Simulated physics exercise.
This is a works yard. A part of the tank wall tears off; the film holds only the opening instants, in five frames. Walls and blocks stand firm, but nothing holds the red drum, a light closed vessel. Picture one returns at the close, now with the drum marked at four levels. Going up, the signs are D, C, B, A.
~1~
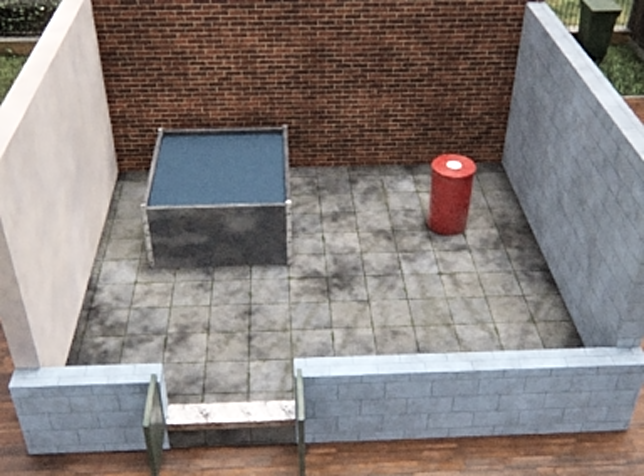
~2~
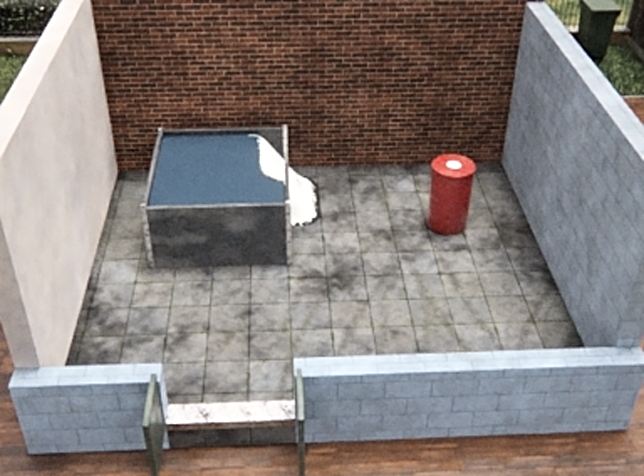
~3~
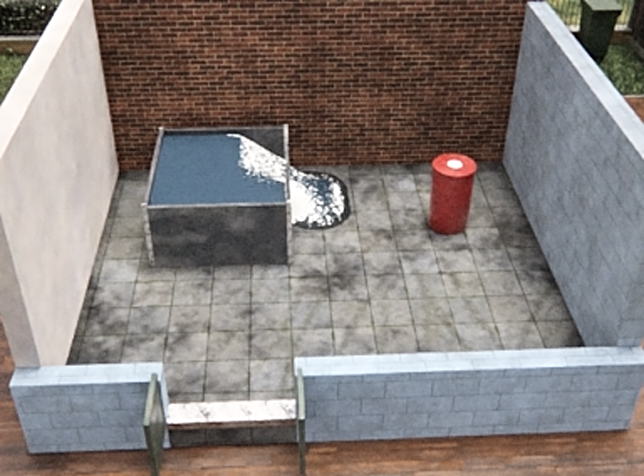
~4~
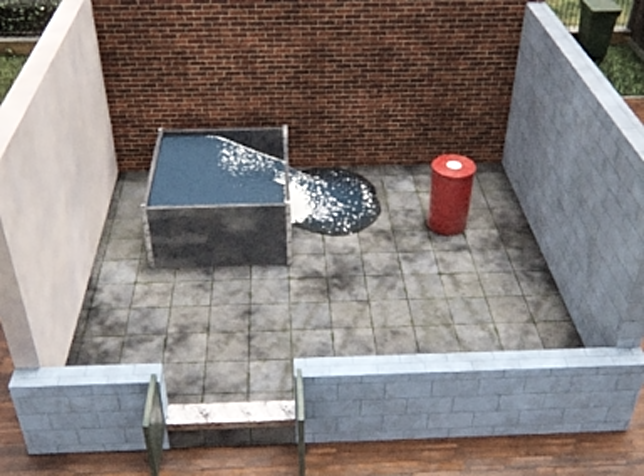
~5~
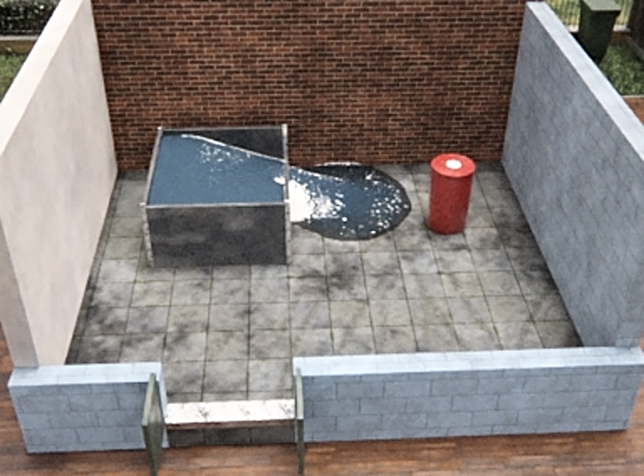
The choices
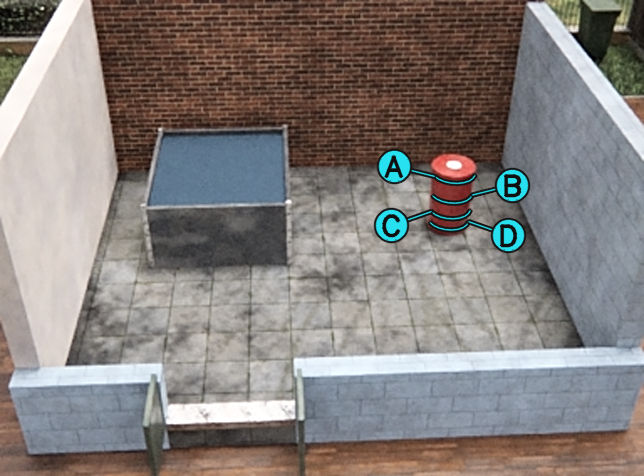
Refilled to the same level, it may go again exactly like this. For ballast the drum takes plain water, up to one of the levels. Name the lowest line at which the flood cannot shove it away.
The answer is mark B.
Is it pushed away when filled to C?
Yes.
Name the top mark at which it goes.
It is C.
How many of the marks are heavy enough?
Two of the four.
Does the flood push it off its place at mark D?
Yes, it does.
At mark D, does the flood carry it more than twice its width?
Yes.
In cyan, A at (457, 183); B at (455, 203); C at (453, 218); D at (451, 230); from the bottom up D, C, B, A.
With A, it does not move.
With B, it does not move.
With C, it is pushed about 3 times its own width away.
With D, it is pushed about 7 times its own width away.
